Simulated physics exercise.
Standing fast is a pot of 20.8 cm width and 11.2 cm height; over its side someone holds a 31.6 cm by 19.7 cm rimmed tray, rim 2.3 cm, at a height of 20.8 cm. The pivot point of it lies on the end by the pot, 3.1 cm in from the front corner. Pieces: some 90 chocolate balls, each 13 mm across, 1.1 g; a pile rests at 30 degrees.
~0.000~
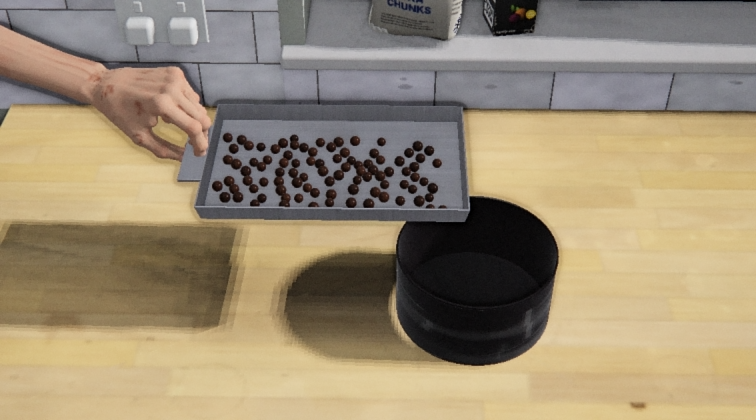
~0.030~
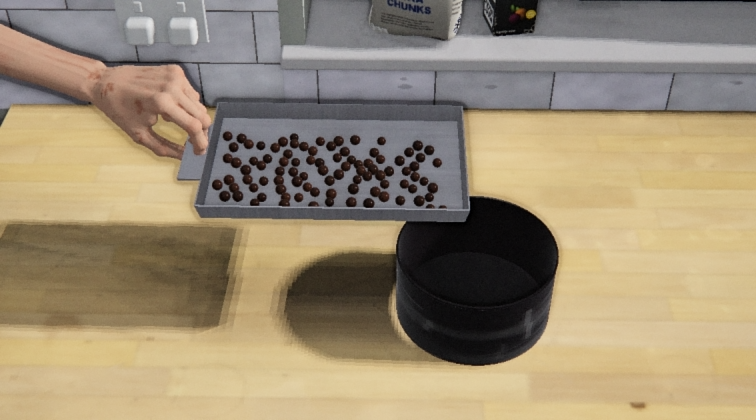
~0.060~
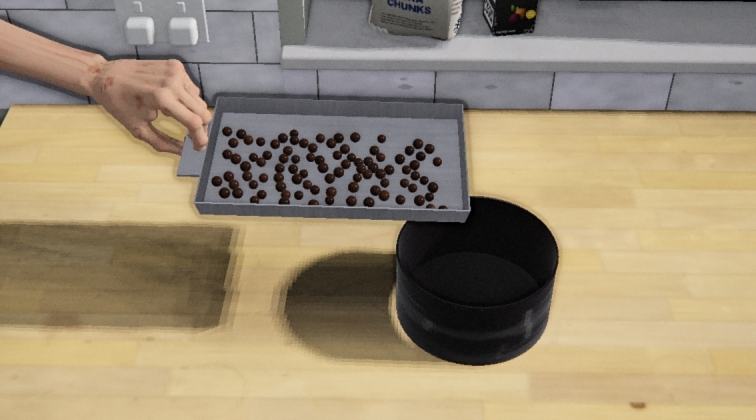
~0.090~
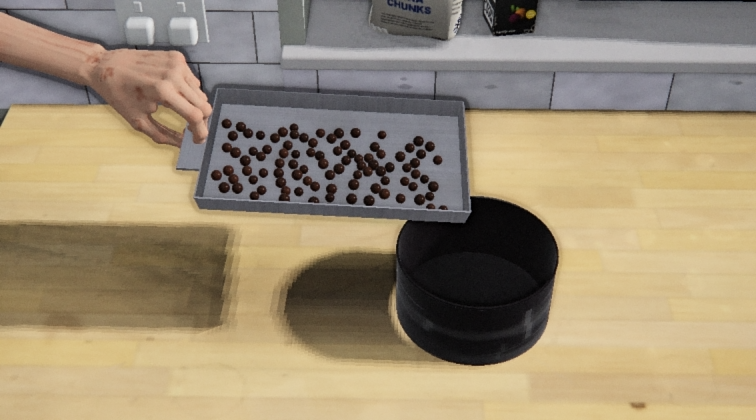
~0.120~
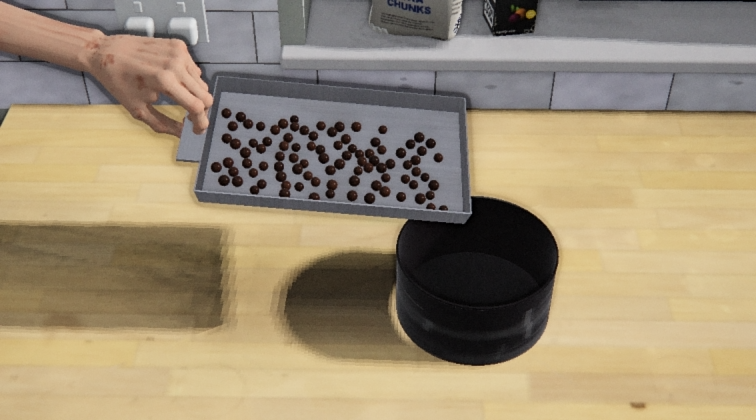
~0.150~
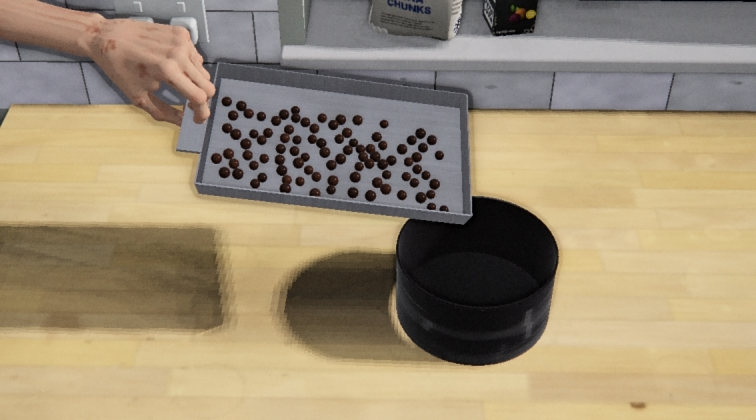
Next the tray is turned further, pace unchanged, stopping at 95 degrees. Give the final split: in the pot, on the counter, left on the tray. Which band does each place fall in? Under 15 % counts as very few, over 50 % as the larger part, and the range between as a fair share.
Pot: The larger part. Counter: A fair share. Tray: Very few.
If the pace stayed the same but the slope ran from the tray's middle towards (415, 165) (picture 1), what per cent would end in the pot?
Roughly 65 percent of them.
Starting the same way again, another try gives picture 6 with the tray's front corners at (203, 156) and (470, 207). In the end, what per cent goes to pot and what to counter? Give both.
Pot 55; counter 45.
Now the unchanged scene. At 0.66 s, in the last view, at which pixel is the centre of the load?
Around (449, 200).
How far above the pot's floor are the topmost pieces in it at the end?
Measured height: Approx. 1.5 cm.
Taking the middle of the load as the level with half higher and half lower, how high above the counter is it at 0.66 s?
About 26 cm.
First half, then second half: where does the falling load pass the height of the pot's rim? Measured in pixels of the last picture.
(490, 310) first, (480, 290) later, roughly.
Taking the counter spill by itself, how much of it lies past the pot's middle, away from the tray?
About 80 per cent.
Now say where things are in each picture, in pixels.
The first frame shows tray tilt 0 degrees, front corners at (199, 204) and (465, 207); middle of the pieces at (323, 171); pot at (477, 249).
The second frame shows tray tilt 1 degrees, front corners at (199, 203) and (465, 207); middle of the pieces at (323, 170).
The third frame shows tray tilt 2 degrees, front corners at (199, 200) and (466, 208); middle of the pieces at (323, 168).
The fourth frame shows tray tilt 5 degrees, front corners at (198, 195) and (466, 209), lowest corner right front; middle of the pieces at (323, 164).
The fifth frame shows tray tilt 8 degrees, front corners at (199, 188) and (467, 210), lowest corner right front; middle of the pieces at (324, 158).
The sixth frame shows tray tilt 12 degrees, front corners at (199, 181) and (468, 212), lowest corner right front; middle of the pieces at (325, 152); pot at (477, 249). Its pace works out near 135 degrees a second.
Then, at 0.46 s, tilt 53 degrees; the tray holds 100 %, the pot 0 %.
Then, at 0.66 s, tilt 80 degrees; the tray holds 90 %, the pot 0 %.
After 0.98 s, tilt 95 degrees; the tray holds 10 %, the pot 50 %.
In the end, at 2.1 s, pot 65 %, counter 35 %, tray 0 %.
